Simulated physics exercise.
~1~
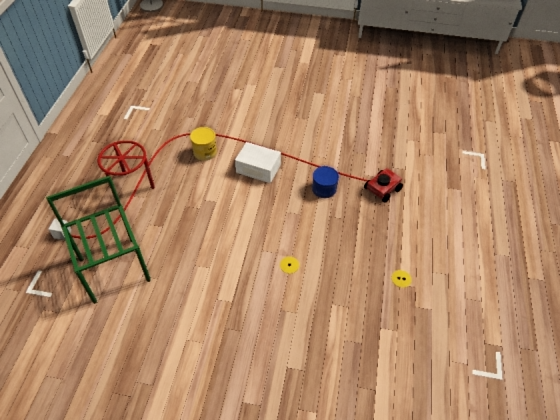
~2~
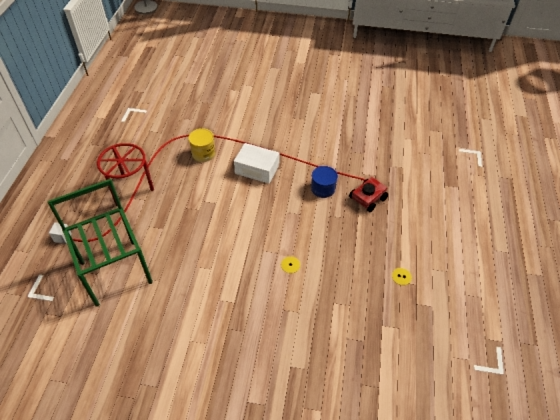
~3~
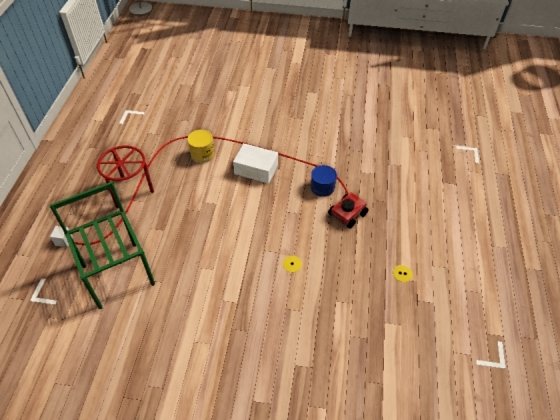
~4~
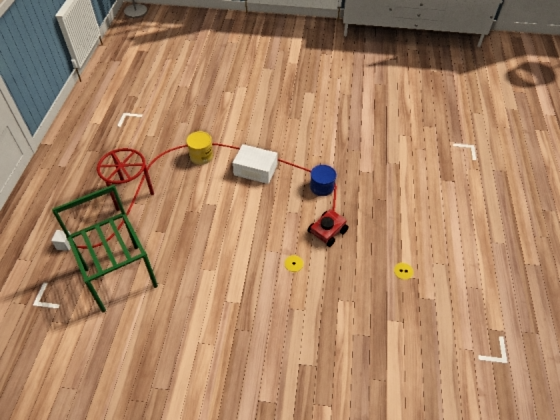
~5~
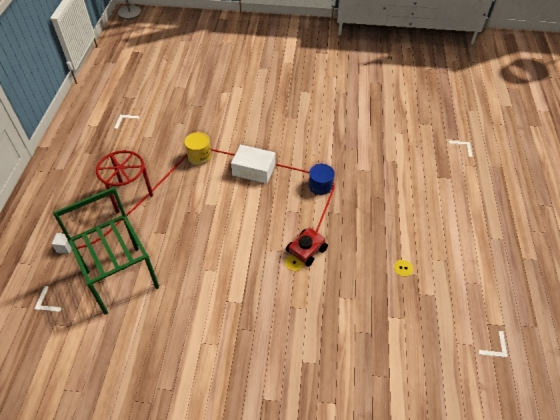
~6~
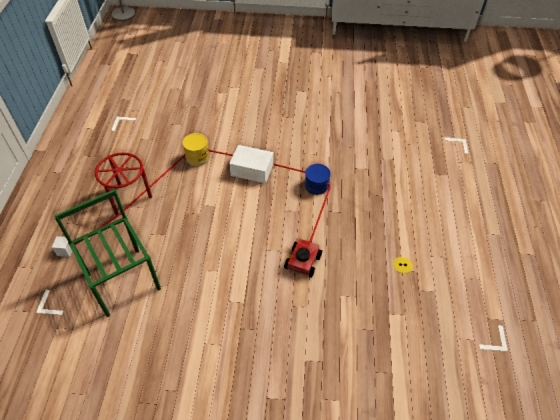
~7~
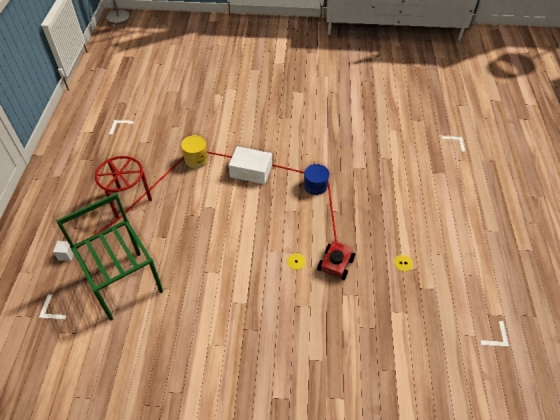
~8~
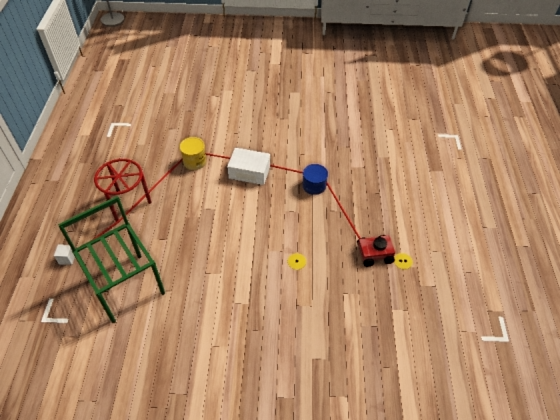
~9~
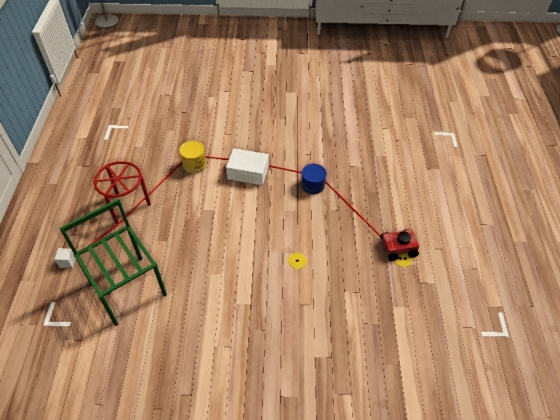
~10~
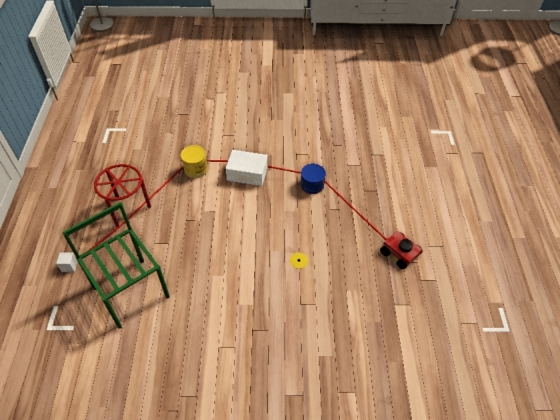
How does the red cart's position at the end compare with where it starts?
It starts just right of the blue bucket and ends lower down and slightly farther right, on the yellow mark with two dots.
